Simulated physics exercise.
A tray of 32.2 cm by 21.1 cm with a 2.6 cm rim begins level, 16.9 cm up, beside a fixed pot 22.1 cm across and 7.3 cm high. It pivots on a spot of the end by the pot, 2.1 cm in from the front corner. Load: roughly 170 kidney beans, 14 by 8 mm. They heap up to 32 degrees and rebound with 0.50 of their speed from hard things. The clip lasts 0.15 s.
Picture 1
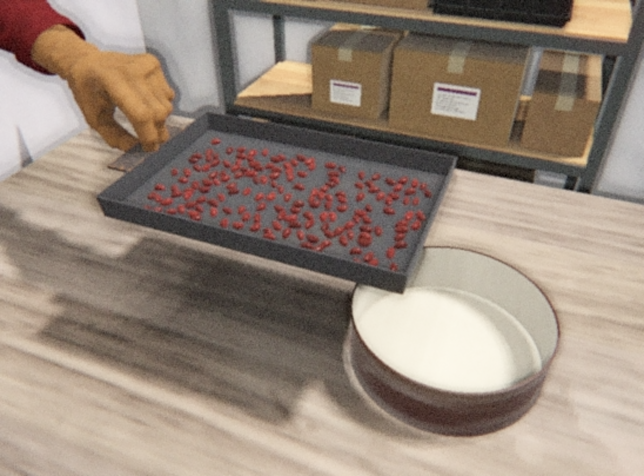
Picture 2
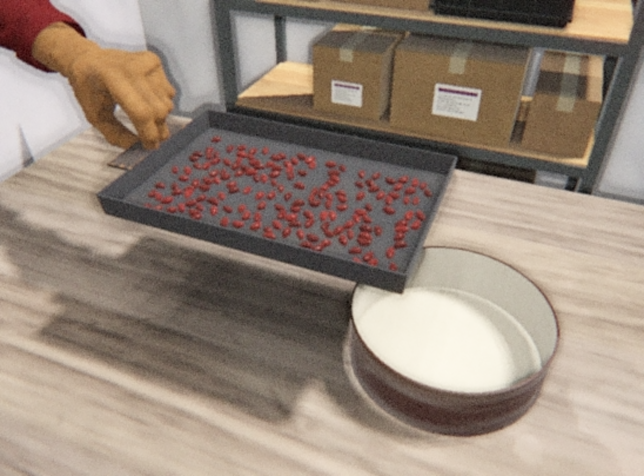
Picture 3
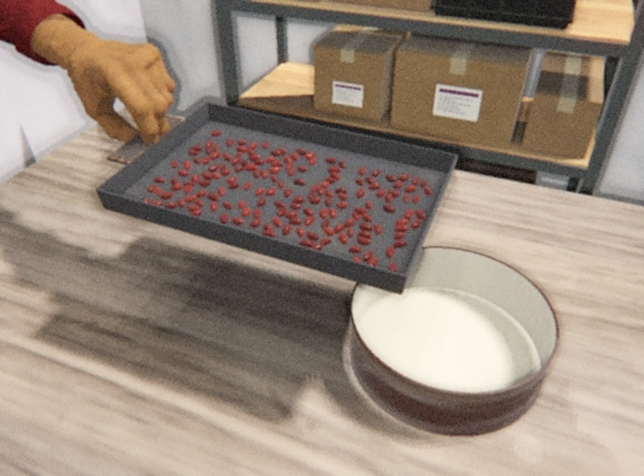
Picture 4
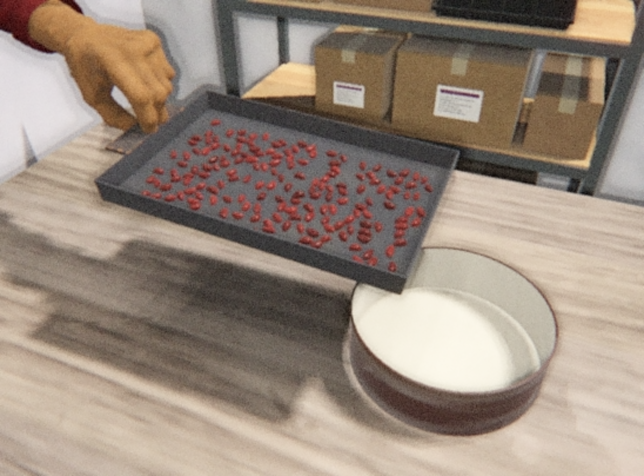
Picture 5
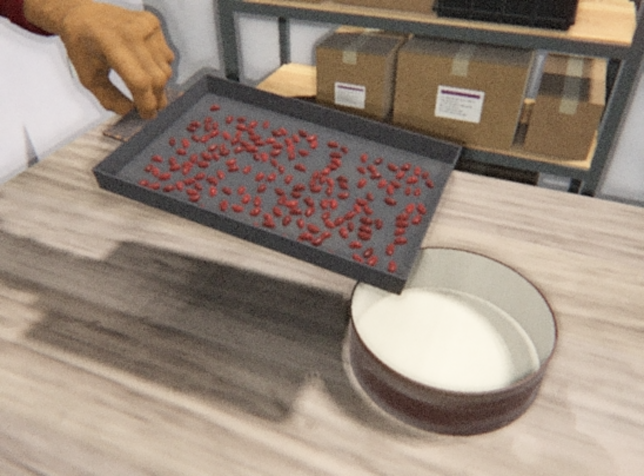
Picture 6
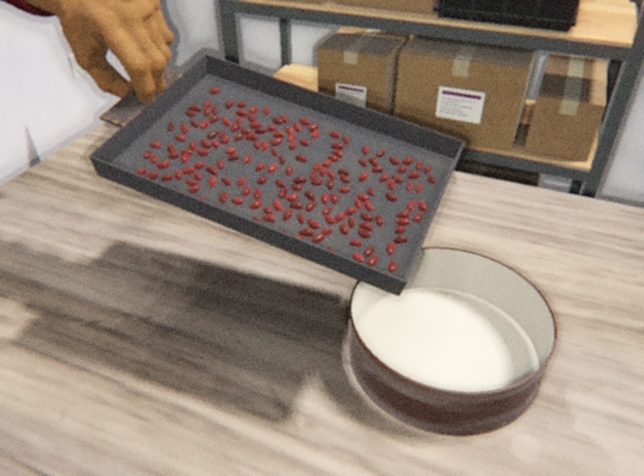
Dark tray of scattered red beans tilting gradually as a hand raises its left end beside a round pot of white contents.
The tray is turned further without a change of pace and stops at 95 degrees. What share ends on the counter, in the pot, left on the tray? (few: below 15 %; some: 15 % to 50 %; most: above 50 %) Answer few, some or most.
Counter most, pot few, tray few.
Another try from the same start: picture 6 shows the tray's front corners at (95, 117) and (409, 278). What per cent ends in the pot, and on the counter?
Pot 60, counter 35.
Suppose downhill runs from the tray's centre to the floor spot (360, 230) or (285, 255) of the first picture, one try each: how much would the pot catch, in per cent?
About 50 and 0 per cent.
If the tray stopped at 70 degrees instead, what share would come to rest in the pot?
It would be near 0 per cent.
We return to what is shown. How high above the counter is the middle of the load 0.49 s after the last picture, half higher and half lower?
About 20 cm.
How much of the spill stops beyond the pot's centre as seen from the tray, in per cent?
About 80 per cent.
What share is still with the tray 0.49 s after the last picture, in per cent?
Roughly 95 per cent.
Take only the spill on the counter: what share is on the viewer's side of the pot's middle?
About 100 per cent.
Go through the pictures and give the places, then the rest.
Tray tilt 0 degrees, front corners at (99, 196) and (405, 273); middle of the pieces at (287, 197); pot at (453, 309), in the first picture.
Tray tilt 1 degrees, front corners at (99, 194) and (405, 273); middle of the pieces at (287, 196), in the second picture.
Tray tilt 2 degrees, front corners at (99, 188) and (404, 274); middle of the pieces at (288, 193), in the third picture.
Tray tilt 5 degrees, front corners at (97, 180) and (404, 275), lowest corner right front; middle of the pieces at (288, 187), in the fourth picture.
Tray tilt 9 degrees, front corners at (95, 168) and (405, 277), lowest corner right front; middle of the pieces at (288, 179), in the fifth picture.
Tray tilt 13 degrees, front corners at (93, 155) and (405, 279), lowest corner right front; middle of the pieces at (289, 171); pot at (451, 310), in the sixth picture.
Then, 0.29 s after the last picture, tilt 53 degrees; the tray holds 100 %, the pot 0 %.
Then, 0.49 s after the last picture, tilt 81 degrees; the tray holds 95 %, the pot 0 %.
Then, 0.80 s after the last picture, tilt 95 degrees; the tray holds 10 %, the pot 5 %.
In the end, counter 90 %, pot 5 %, tray 5 %.
